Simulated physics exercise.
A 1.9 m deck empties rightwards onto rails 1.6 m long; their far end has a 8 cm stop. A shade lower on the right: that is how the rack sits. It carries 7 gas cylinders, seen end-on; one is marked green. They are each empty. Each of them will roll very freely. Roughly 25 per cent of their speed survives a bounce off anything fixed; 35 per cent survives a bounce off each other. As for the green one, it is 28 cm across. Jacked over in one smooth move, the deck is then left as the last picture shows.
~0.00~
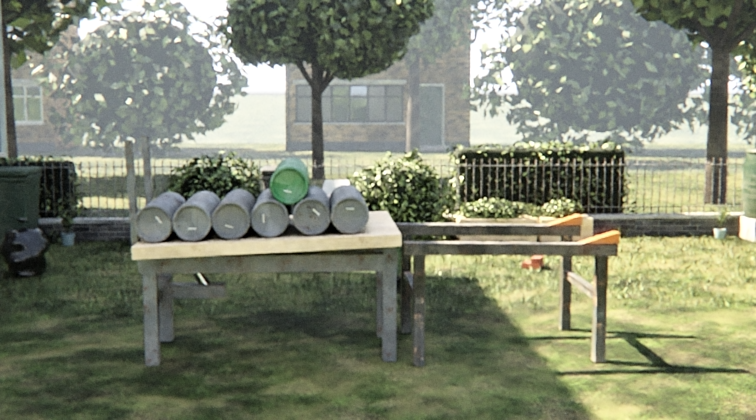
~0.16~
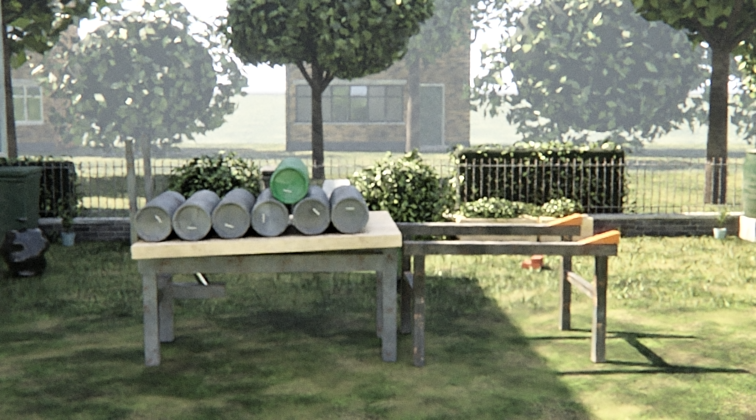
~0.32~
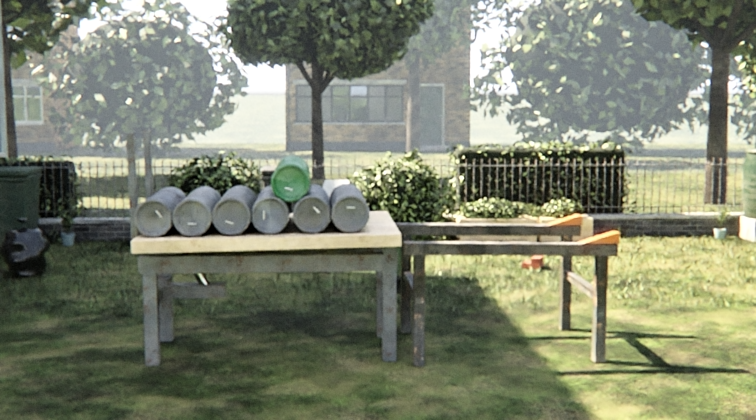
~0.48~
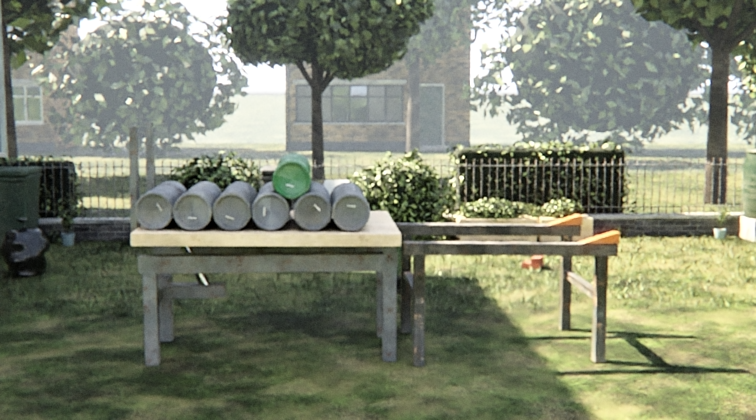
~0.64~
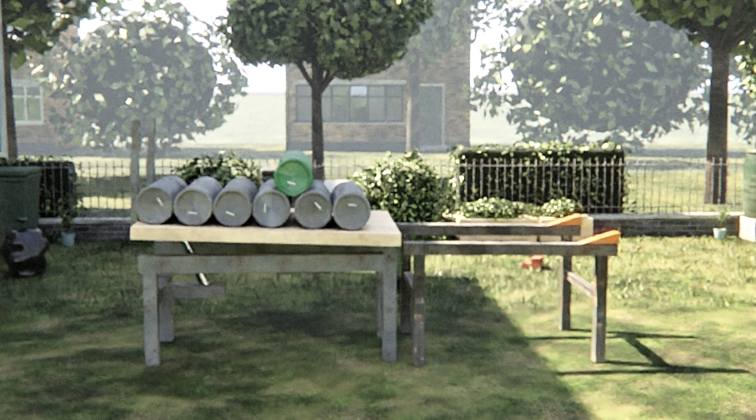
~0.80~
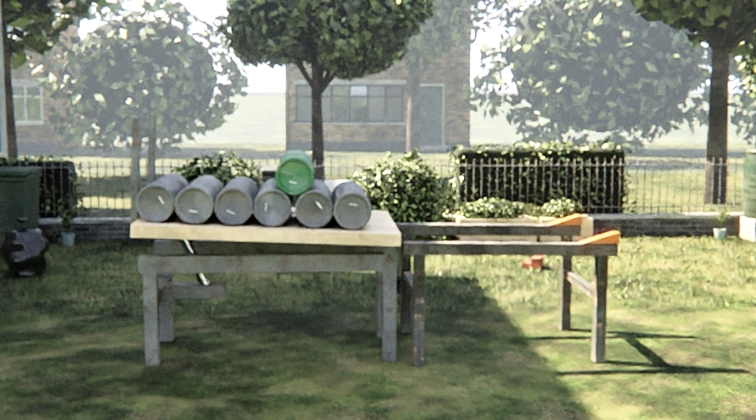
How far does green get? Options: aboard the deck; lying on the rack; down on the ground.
It ends up lying on the rack.
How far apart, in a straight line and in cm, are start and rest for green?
Green ends up 170 from where it began.
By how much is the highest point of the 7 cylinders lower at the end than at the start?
It sits roughly 20 cm lower at the end.
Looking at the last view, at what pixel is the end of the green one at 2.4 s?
(332, 182), roughly.
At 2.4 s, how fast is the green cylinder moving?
About 0.3 m/s.
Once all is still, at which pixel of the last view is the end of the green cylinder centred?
Roughly (522, 224).
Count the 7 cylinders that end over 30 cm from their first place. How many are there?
The tally comes to 7.
Then, 2.4 s in, green is up on others, 50 cm from the hinge, rolling right; 0 lost over the end.
Then, 4.6 s in, green is on the rack, 160 cm from the rack's far end, rolling right; 0 lost over the end.
In the end (6.8 s), green is on the rack, 75 cm from the rack's far end; 0 lost over the end.
